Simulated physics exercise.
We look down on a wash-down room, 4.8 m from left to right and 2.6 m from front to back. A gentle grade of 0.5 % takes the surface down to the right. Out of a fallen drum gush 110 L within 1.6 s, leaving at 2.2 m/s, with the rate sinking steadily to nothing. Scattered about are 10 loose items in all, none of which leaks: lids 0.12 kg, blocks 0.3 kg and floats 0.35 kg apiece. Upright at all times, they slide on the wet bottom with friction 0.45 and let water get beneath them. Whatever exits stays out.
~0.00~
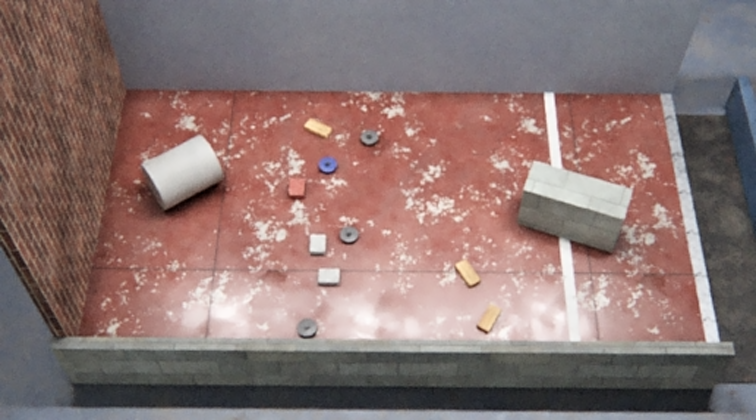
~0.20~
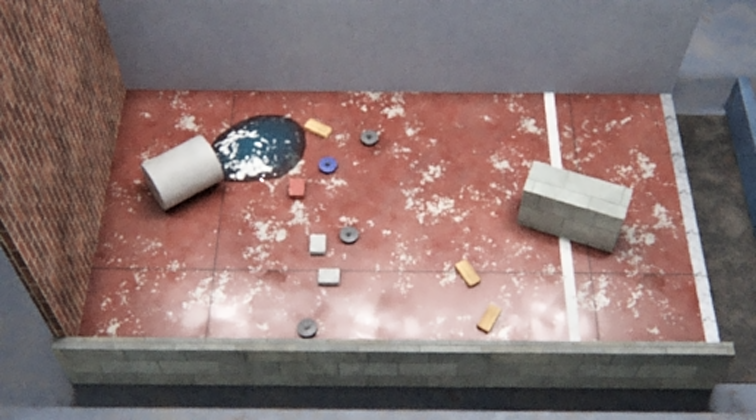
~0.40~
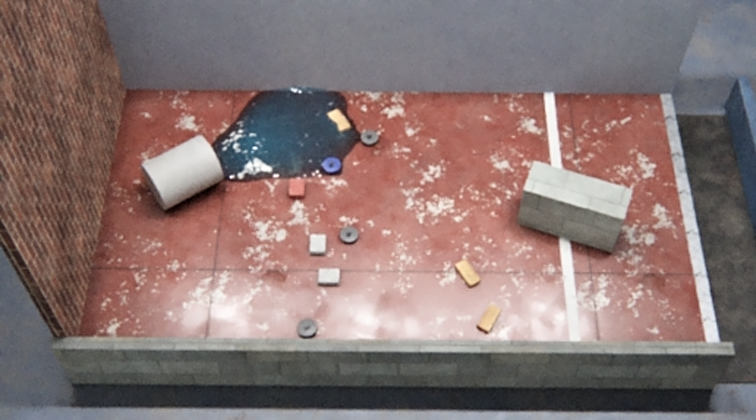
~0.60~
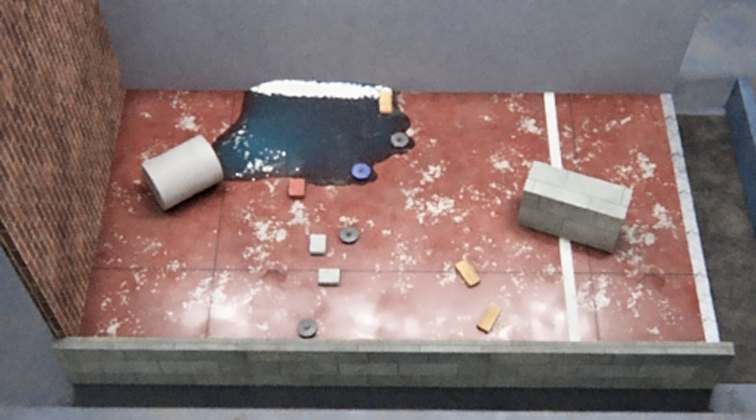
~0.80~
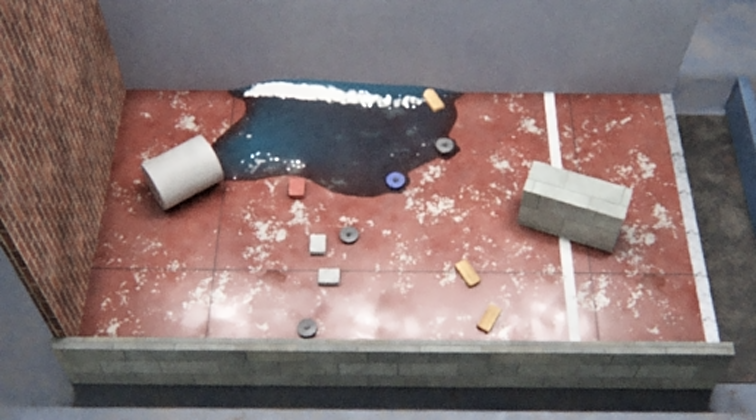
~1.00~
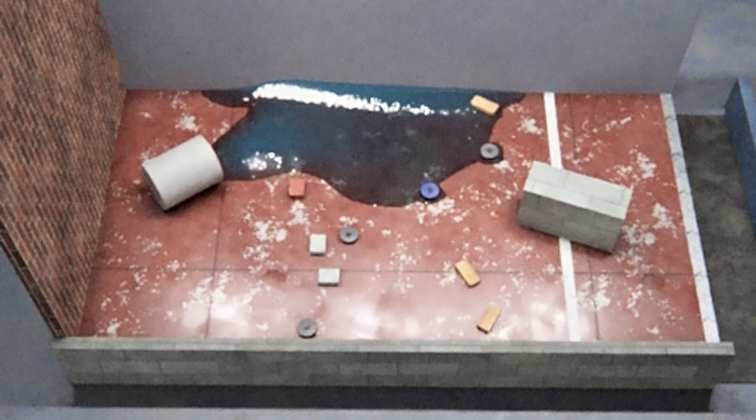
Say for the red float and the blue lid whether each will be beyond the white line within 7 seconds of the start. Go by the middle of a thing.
Lab note - red float stays behind, blue lid stays behind.
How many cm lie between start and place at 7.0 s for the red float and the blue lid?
Offsets: Near 0 and 200 centimetres.
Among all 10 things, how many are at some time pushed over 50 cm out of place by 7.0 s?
I make it 3.
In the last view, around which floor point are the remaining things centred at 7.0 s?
The centre is close to (384, 264).
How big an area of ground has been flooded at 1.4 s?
Somewhere around 3.5 m2, roughly.
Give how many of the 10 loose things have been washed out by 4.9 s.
The number I get is 2.
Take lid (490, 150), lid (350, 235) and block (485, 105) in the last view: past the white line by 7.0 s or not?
First got there, second stayed back, third got there.
After 1.4 s the red float is near (297, 187), 0.0 m from its start, aground; the blue lid is near (487, 210), 1.4 m from its start, aground; 1 of 10 are over the mark; 0 afloat.
After 3.1 s the red float is near (297, 187), 0.0 m from its start, aground; the blue lid is near (520, 242), 1.8 m from its start, aground; 2 of 10 are over the mark; 0 afloat.
After 4.9 s the red float is near (297, 187), 0.0 m from its start, aground; the blue lid is near (520, 242), 1.8 m from its start, aground; 2 of 10 are over the mark; 0 afloat.
After 7.0 s the red float is near (297, 187), 0.0 m from its start, aground; the blue lid is near (520, 242), 1.8 m from its start, aground; 2 of 10 are over the mark; 0 afloat.
